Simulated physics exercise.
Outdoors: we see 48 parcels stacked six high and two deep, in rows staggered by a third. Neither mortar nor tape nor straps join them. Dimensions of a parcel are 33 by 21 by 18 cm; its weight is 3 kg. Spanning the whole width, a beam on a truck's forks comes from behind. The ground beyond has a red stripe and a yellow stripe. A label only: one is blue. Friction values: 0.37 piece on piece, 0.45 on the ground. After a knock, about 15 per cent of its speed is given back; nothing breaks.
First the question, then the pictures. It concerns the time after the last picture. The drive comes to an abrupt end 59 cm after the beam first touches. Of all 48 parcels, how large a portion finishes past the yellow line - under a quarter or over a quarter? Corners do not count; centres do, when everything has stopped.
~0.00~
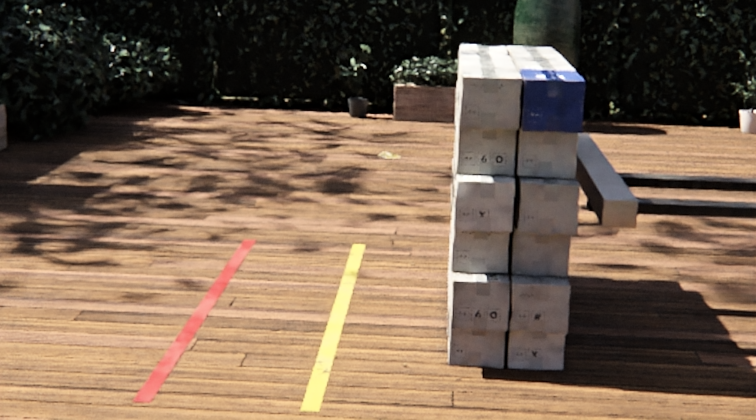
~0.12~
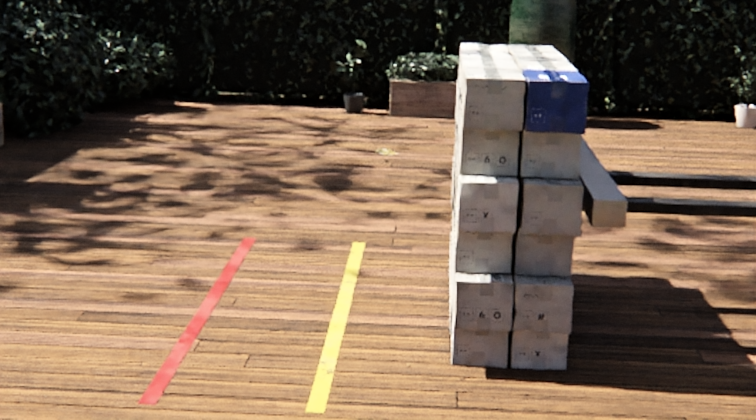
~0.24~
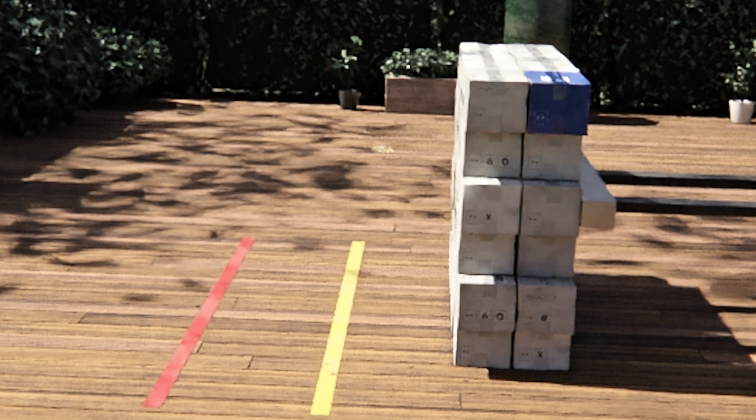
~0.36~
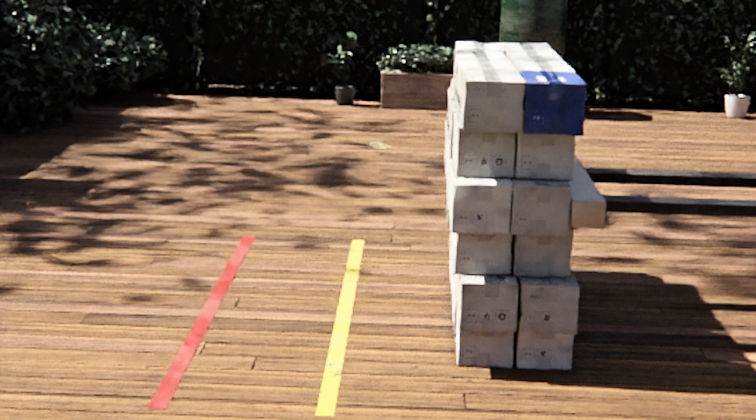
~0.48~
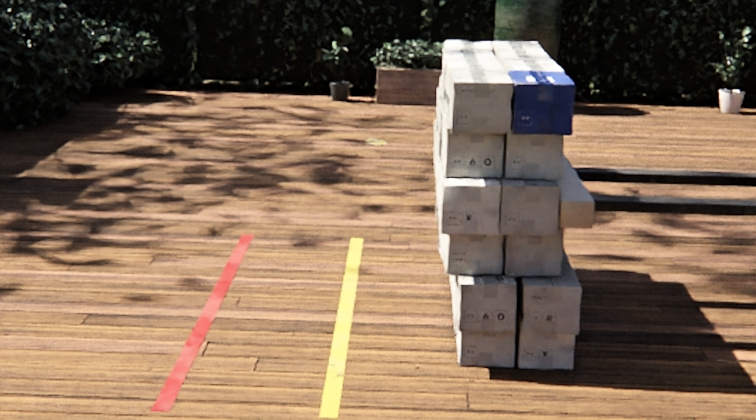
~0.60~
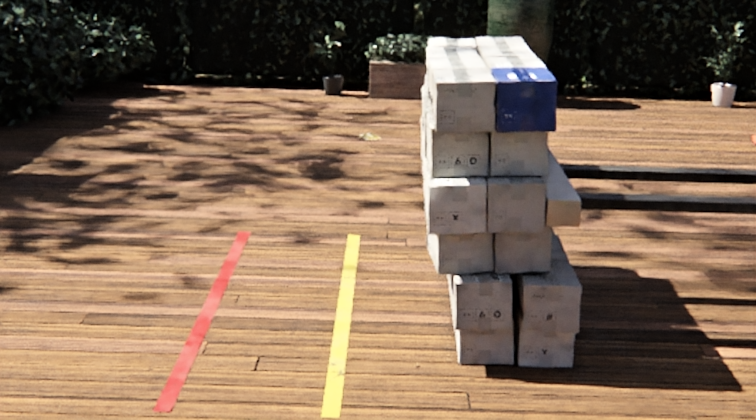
The portion is over a quarter.
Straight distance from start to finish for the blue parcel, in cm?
The blue one ends about 80 cm from its start.
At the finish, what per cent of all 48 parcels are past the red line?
That would be roughly 10 percent of them.
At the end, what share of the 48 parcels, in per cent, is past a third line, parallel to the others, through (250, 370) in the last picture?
Share past the line: Close to 15 per cent.
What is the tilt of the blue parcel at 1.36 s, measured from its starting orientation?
At that moment, roughly 5 degrees.
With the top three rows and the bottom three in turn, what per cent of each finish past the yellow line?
Of the top ones 60 percent, of the bottom ones 20 percent.
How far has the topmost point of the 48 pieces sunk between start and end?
15 cm.
By 0.76 s, none of the 48 parcels past the yellow line, 39 disturbed; blue parcel tilted 9°.
By 1.06 s, none of the 48 parcels past the yellow line, 39 disturbed; blue parcel tilted 10°.
By 1.36 s, 12 of the 48 parcels past the yellow line; blue parcel tilted 3°.
By 1.64 s, 16 of the 48 parcels past the yellow line; blue parcel tilted 12°, 16 cm lower.
When it is over (2.9 s), 18 of the 48 parcels past the yellow line; blue parcel 16 cm lower. That is 38 per cent. In pixels of the last frame, middles, blue parcel near (352, 138).
